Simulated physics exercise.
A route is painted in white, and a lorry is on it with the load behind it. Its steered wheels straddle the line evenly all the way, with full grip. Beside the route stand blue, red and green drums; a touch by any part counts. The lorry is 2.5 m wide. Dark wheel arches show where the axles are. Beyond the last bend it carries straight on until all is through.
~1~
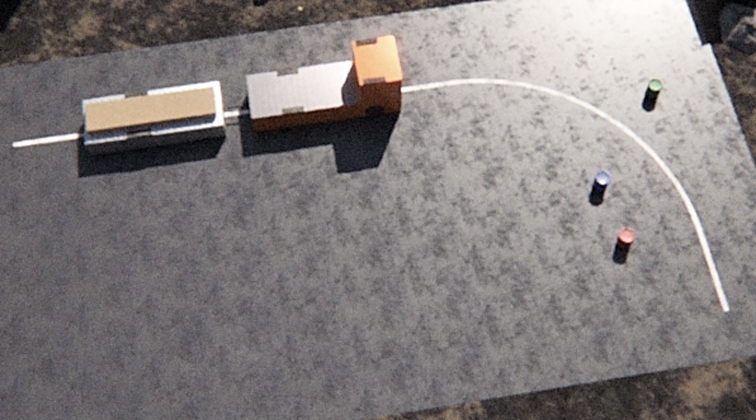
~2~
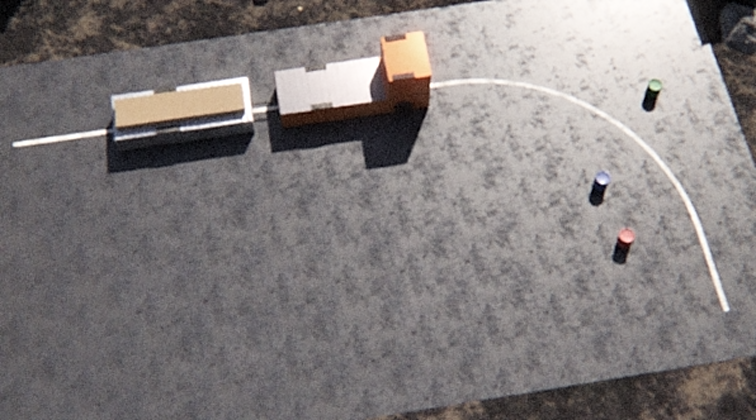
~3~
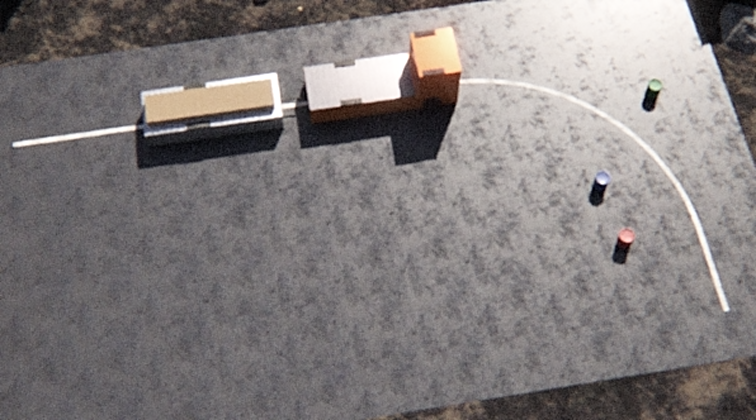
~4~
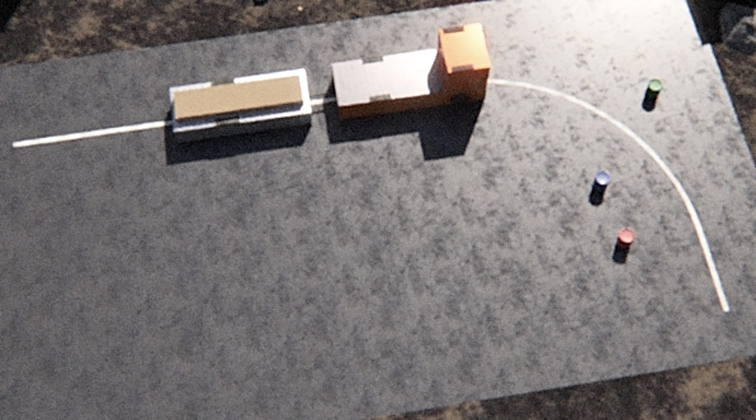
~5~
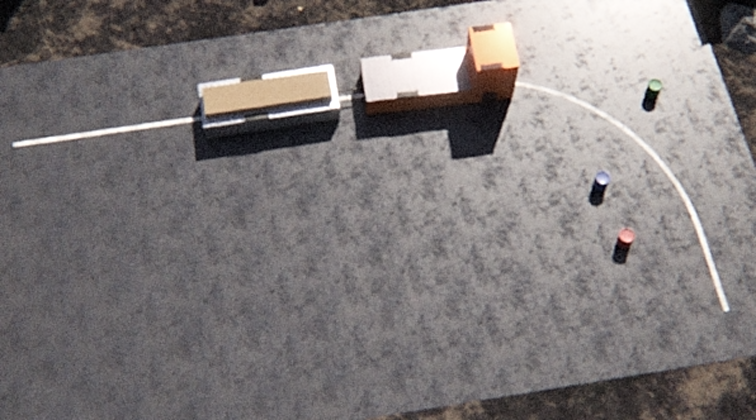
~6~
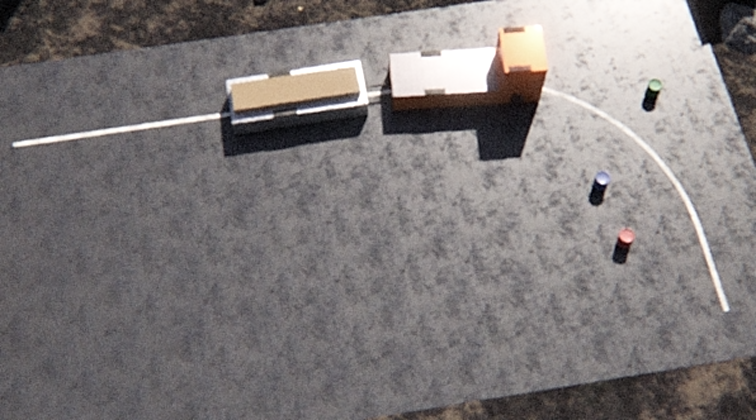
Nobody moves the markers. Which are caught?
The blue one gets knocked; the red one stays untouched; the green one escapes.
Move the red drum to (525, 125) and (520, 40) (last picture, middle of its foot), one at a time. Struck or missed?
First struck, second missed.
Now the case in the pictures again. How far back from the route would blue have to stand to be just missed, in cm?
About: Blue 50.
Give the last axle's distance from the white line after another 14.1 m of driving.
About 160 cm.
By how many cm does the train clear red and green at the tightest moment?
To spare: Red 40, green 60.
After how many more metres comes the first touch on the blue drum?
About 16.0 m.
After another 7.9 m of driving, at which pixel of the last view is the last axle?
Near (434, 81).
After another 5.4 m, the last axle is at (387, 81) of the last picture, 10 cm off the line; green has been passed with 60 cm to spare.
After another 15.9 m, the last axle is at (570, 118) of the last picture, 180 cm off the line; the trailer has hit blue.
After another 23.1 m, the last axle is at (667, 216) of the last picture, 170 cm off the line; red has been passed with 35 cm to spare.
After another 31.0 m, the last axle is at (747, 373) of the last picture, 50 cm off the line; 1 of 3 struck in all.
